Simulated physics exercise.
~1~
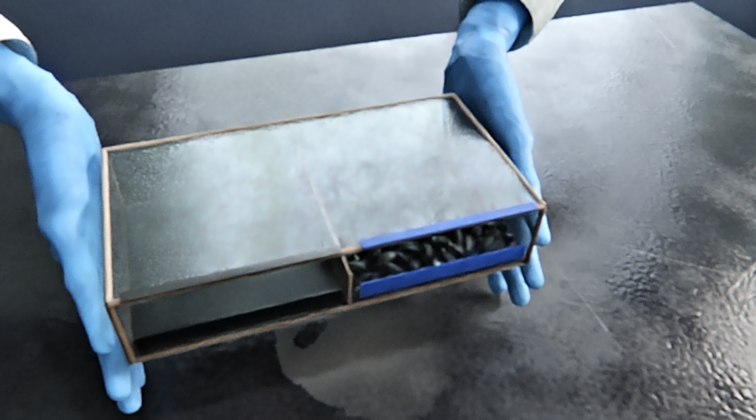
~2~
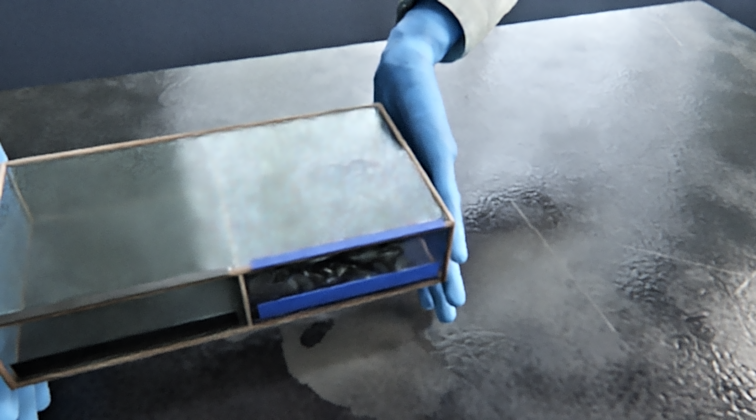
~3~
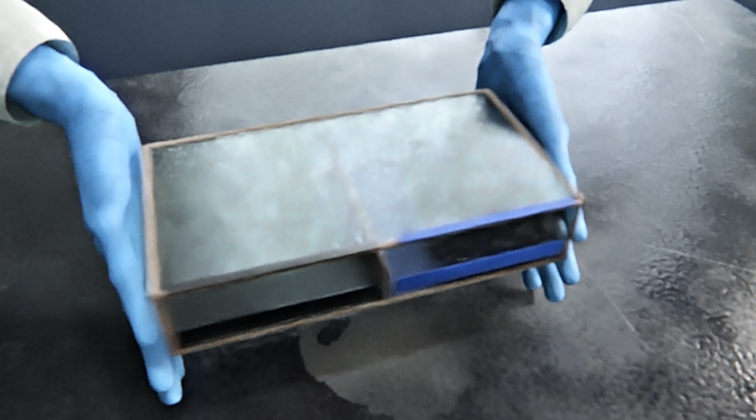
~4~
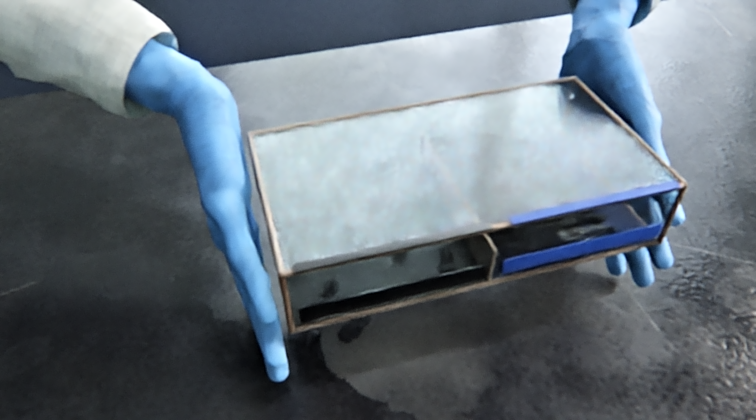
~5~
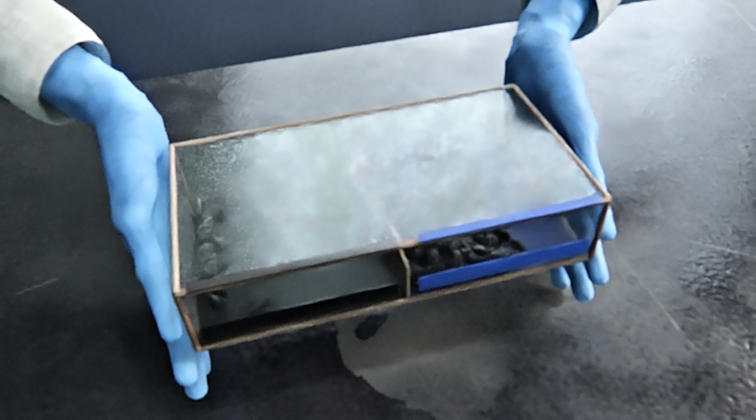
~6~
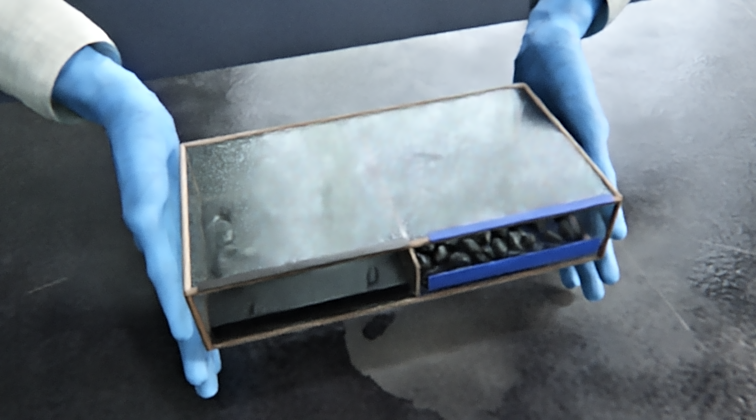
Blue-gloved hands shake a clear box side to side, leaving most black beans in the blue-edged compartment.
